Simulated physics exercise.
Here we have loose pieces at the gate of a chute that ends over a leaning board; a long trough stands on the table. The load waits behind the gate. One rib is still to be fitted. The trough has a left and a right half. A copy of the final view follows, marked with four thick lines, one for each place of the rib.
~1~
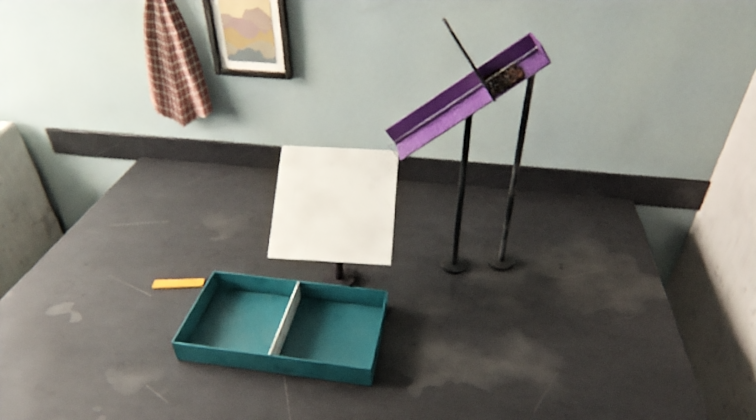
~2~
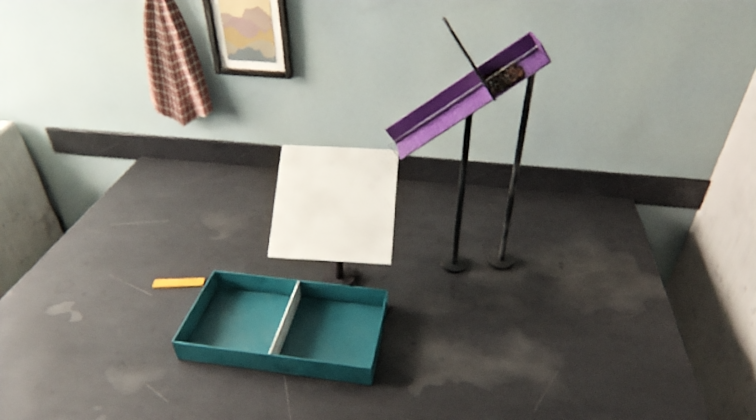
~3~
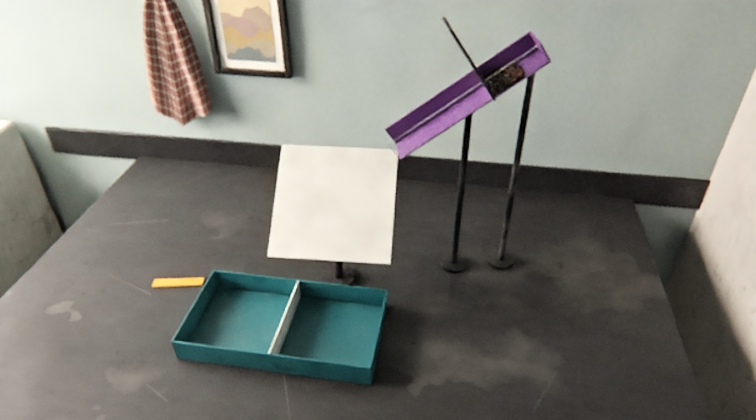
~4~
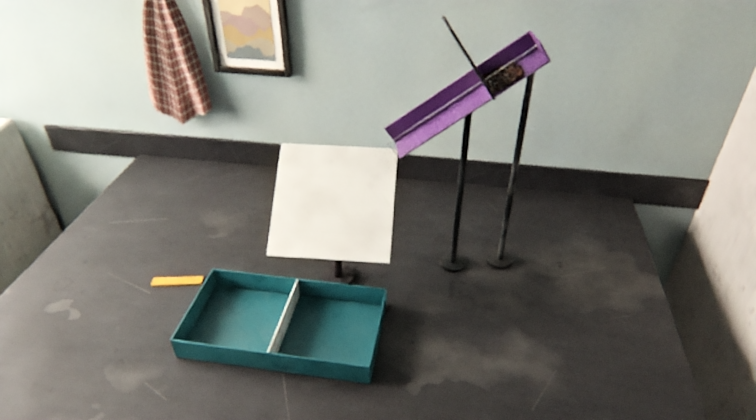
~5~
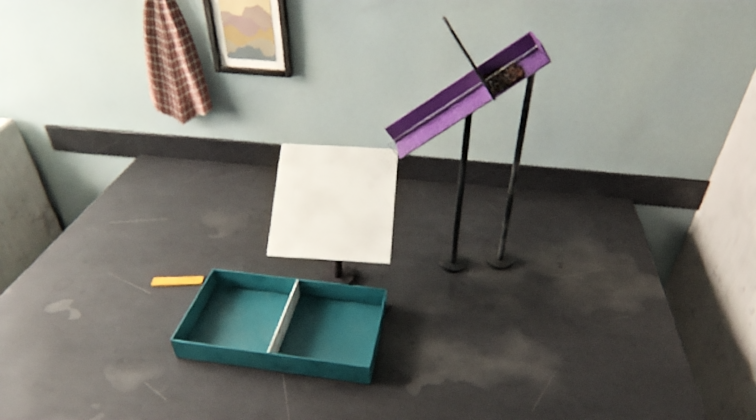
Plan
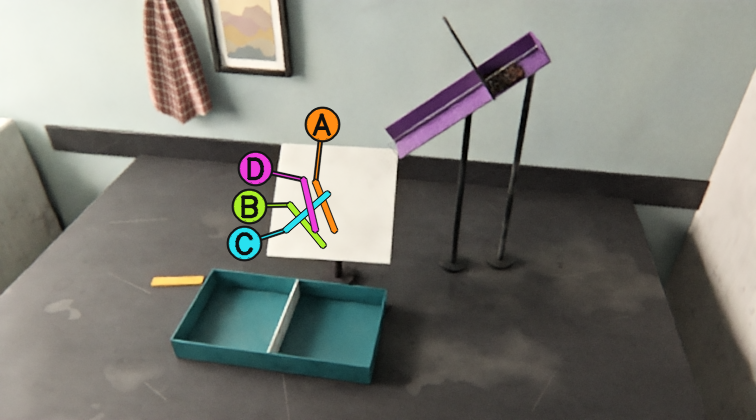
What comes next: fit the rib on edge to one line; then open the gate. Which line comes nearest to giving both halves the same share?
Best: C.
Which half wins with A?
The right half.
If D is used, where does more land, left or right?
Right.
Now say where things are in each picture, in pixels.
The first picture shows load behind the gate at (498, 82), allspice berries; lip of the chute at (398, 153), sloping gently.
The second picture shows middle of the board at (335, 202), tilted fairly steeply; middle of its low edge at (329, 261); of its high edge at (340, 147).
The third picture shows front corners of the trough at (172, 341) and (370, 368); front end of its middle wall at (269, 354).
The fourth picture shows middle of the load at (498, 81); lip at (398, 151).
The fifth picture shows middle of the load at (498, 81); lip at (398, 151).
On the marked copy, line A from (315, 182) to (334, 230); line B from (289, 204) to (323, 245); line C from (327, 193) to (286, 229); line D from (303, 179) to (315, 229).
With A, of what is caught, a stray few in the left half, nearly all in the right.
With B, of what is caught, a small part in the left half, nearly all in the right.
With C, of what is caught, about two thirds in the left half, about a third in the right.
With D, of what is caught, a small part in the left half, nearly all in the right.
